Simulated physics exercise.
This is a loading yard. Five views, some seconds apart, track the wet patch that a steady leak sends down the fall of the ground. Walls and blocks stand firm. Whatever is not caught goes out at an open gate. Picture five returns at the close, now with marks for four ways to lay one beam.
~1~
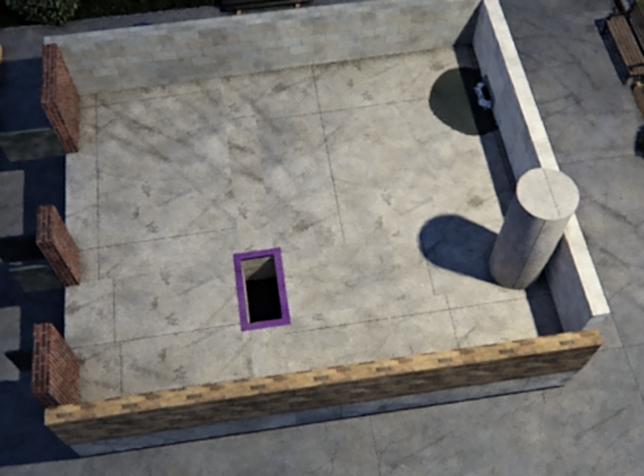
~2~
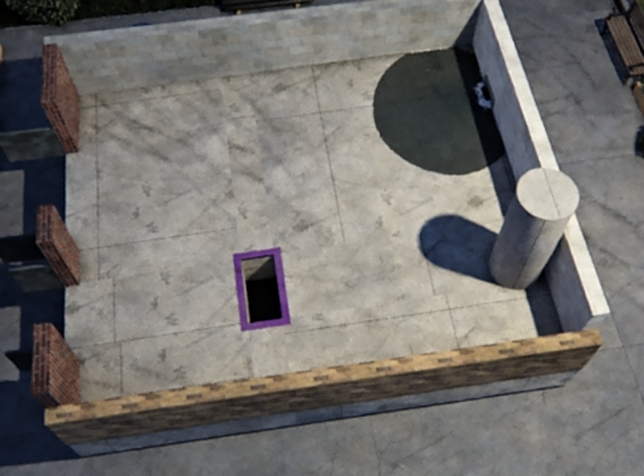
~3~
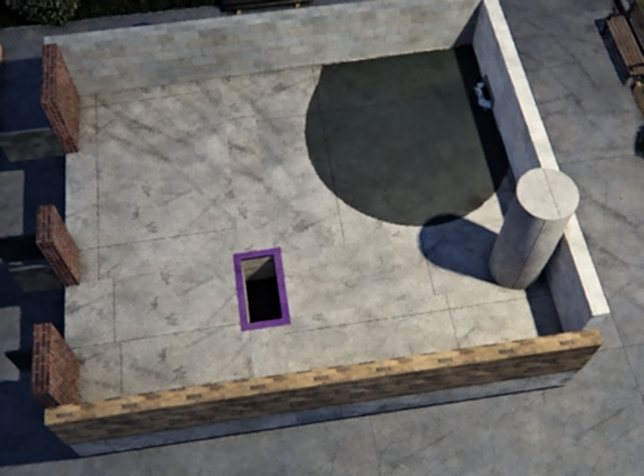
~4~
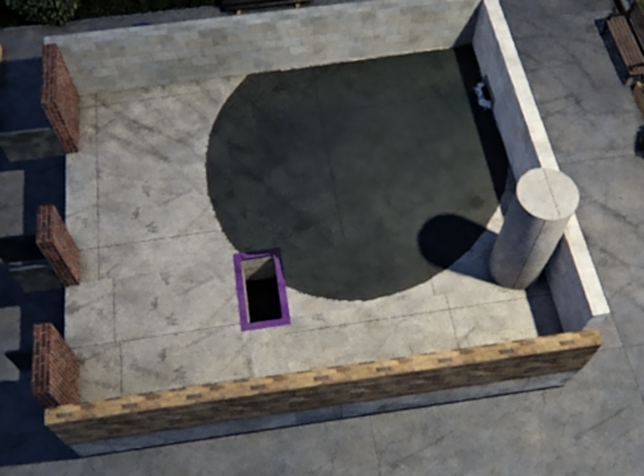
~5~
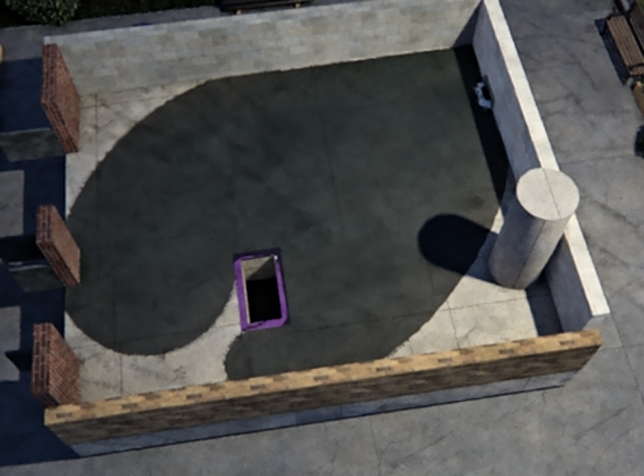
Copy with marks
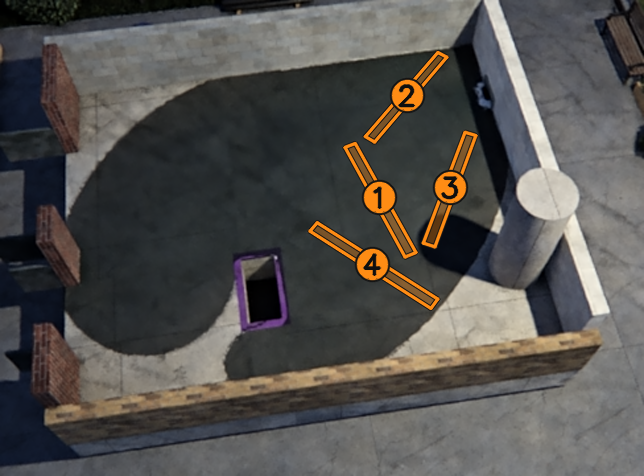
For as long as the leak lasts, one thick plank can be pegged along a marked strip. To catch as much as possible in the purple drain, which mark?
I would pick place 2.
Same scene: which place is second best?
It is 3.
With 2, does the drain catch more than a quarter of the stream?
Yes.
On the marked copy, 1 from (350, 145) to (410, 254); 2 from (369, 139) to (442, 54); 3 from (429, 244) to (470, 133); 4 from (313, 226) to (434, 303).
With 1, about 5 % of the stream goes into the purple drain, about 95 % out by the gates.
With 2, about 41 % of the stream goes into the purple drain, about 59 % out by the gates.
With 3, about 23 % of the stream goes into the purple drain, about 77 % out by the gates.
With 4, about 9 % of the stream goes into the purple drain, about 91 % out by the gates.
